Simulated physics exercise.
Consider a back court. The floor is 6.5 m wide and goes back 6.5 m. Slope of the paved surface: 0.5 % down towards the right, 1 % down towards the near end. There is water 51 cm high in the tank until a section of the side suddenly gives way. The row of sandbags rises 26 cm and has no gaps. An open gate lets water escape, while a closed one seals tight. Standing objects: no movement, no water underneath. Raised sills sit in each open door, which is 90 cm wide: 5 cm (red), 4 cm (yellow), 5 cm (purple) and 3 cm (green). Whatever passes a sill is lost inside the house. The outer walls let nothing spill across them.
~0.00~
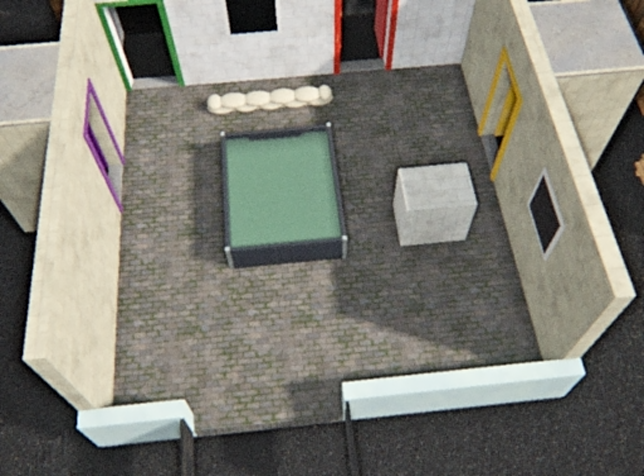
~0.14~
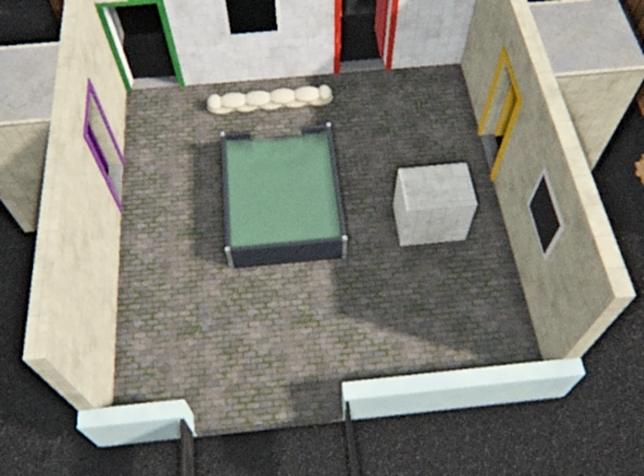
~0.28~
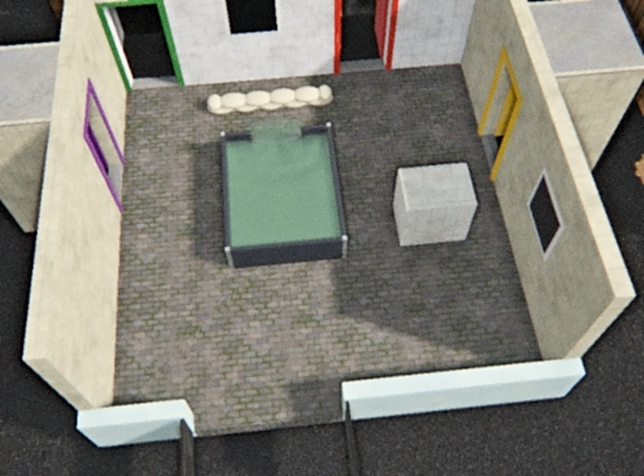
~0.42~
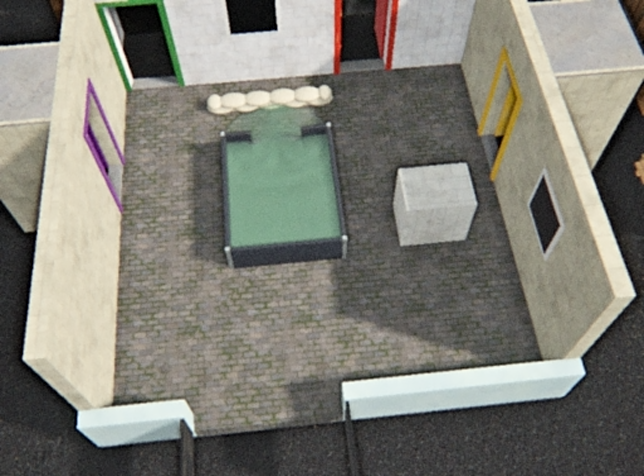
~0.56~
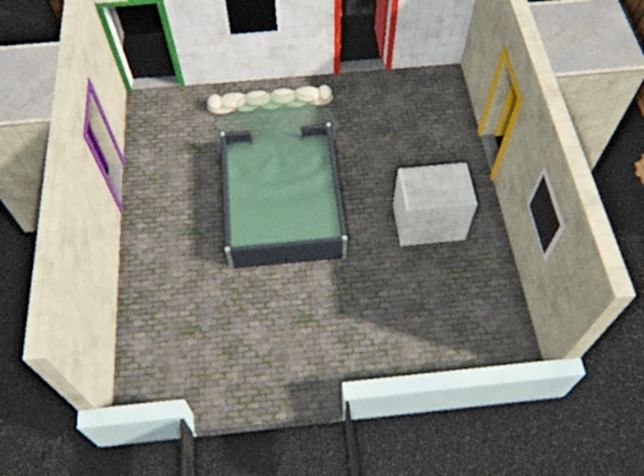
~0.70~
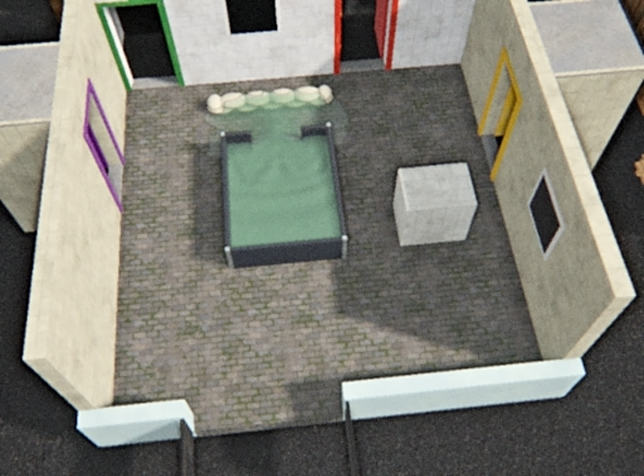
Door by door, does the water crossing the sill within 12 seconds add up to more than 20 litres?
In the end red door: Not over; yellow door: Over; purple door: Over; green door: Over.
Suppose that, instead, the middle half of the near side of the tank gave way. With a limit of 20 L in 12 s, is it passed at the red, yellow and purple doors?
Red falls short; yellow falls short; purple falls short.
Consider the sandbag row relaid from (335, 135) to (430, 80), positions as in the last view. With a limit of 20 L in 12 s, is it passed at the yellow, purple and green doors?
Then, at the yellow door it's not exceeded, at the purple door it's not exceeded, at the green door it's exceeded.
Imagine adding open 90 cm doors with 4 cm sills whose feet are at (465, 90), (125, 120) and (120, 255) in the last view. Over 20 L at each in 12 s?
Check each in turn: The first succeeds, the second succeeds, the third fails.
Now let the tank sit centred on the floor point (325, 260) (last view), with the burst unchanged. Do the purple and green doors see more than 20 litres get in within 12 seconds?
Purple: Too much; green: Too much.
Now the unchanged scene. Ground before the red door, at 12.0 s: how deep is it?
4.0 cm.
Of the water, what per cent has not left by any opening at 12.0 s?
Some 80 in a hundred.
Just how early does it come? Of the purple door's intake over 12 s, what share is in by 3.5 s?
I'd put it at about 35 per cent by that point.
After 1.4 s water covers 15 % of the floor and is deepest (36 cm) near (271, 120); red door not reached, yellow door not reached, purple door not reached, green door not reached.
After 2.2 s water covers 35 % of the floor and is deepest (36 cm) near (270, 113); red door 2 cm at the sill, 0 L in, yellow door not reached, purple door 9 cm at the sill, 1 L in, green door not reached.
After 3.5 s water covers 45 % of the floor and is deepest (22 cm) near (271, 120); red door 2 cm at the sill, 0 L in, yellow door 10 cm at the sill, 17 L in, purple door 11 cm at the sill, 23 L in, green door 7 cm at the sill, 10 L in.
After 7.0 s water covers 70 % of the floor and is deepest (14 cm) near (271, 120); red door 4 cm at the sill, 0 L in, yellow door 8 cm at the sill, 67 L in, purple door 7 cm at the sill, 59 L in, green door 5 cm at the sill, 55 L in.
After 12.0 s water covers 90 % of the floor and is deepest (8 cm) near (533, 379); red door 4 cm at the sill, 2 L in, yellow door 7 cm at the sill, 104 L in, purple door 4 cm at the sill, 64 L in, green door 3 cm at the sill, 71 L in.
